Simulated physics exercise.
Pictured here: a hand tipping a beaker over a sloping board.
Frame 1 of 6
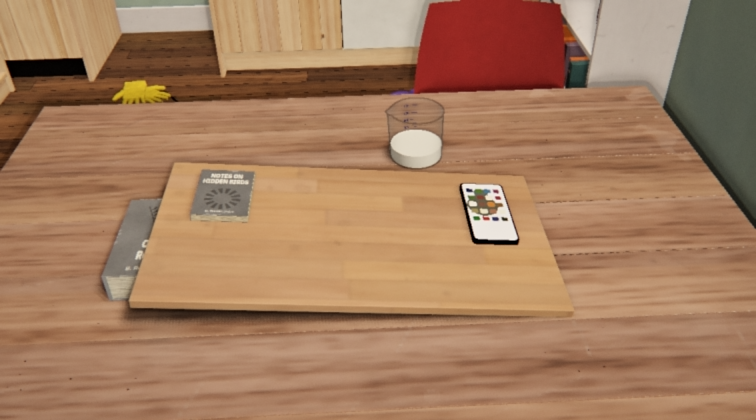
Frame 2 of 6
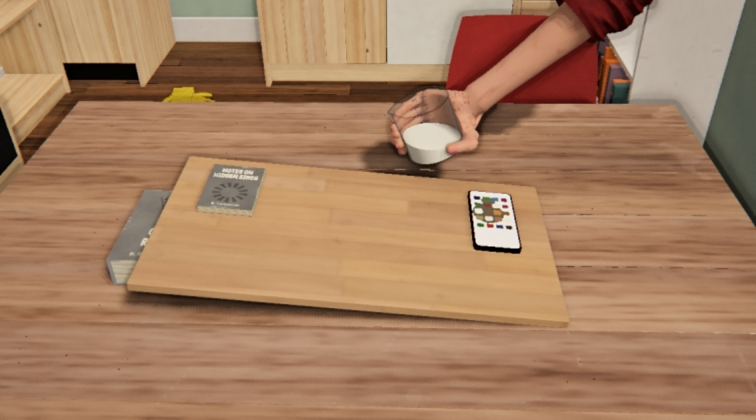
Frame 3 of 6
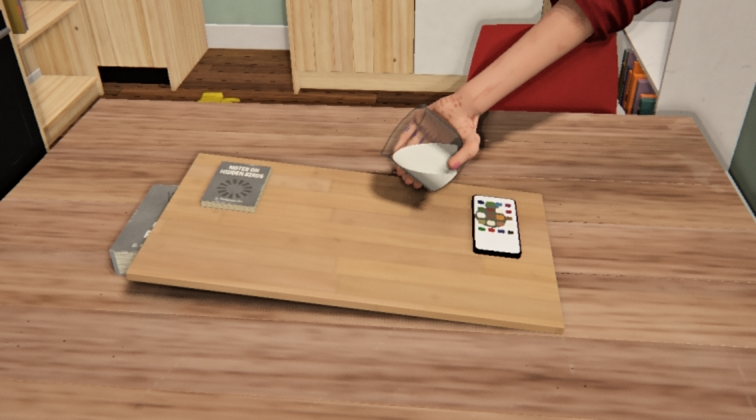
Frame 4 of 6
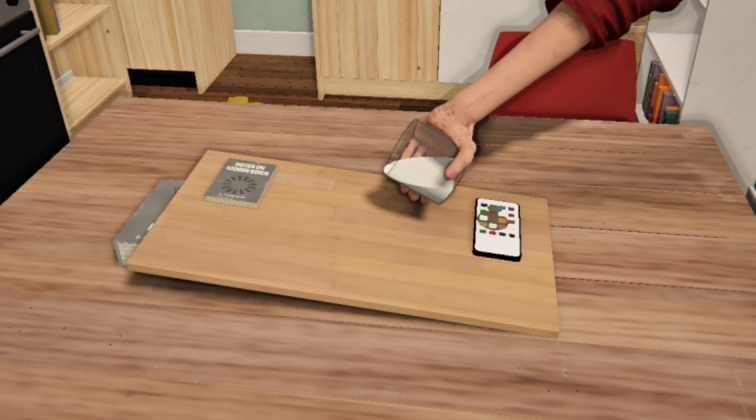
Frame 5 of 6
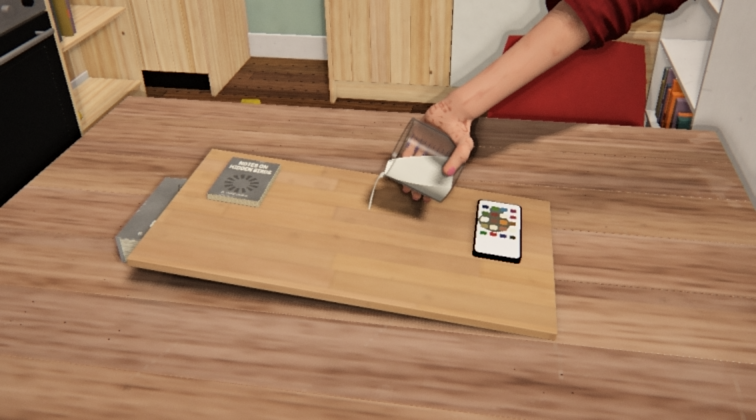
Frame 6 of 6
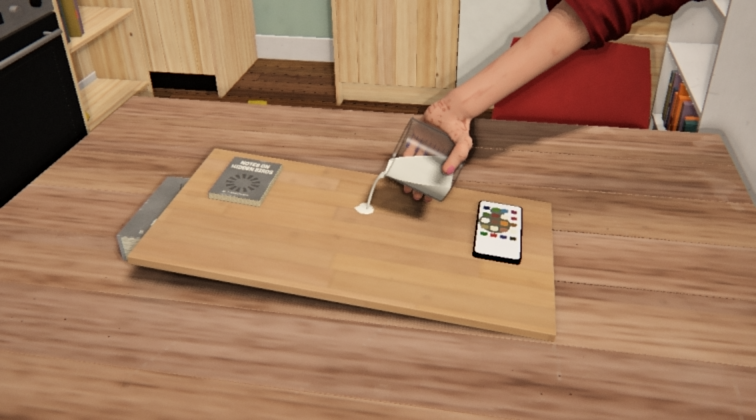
A hand lifts a beaker, tilts it, and pours white liquid onto a sloping wooden board.
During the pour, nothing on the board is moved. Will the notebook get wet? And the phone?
Notebook: Dry. Phone: Wet.
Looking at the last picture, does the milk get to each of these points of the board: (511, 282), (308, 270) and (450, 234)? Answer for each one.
In the order listed they come out caught by it, never touched, caught by it.
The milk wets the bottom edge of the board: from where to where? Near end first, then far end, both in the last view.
The near limit is (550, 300) and the far limit is (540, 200).
A moment on, it runs down to the right; the notebook is untouched; the phone is untouched.
Further on, it runs down to the right and off the end; the notebook is untouched; the phone is reached.
When it is over, it runs down to the right and off the end; the notebook is untouched; the phone is reached.
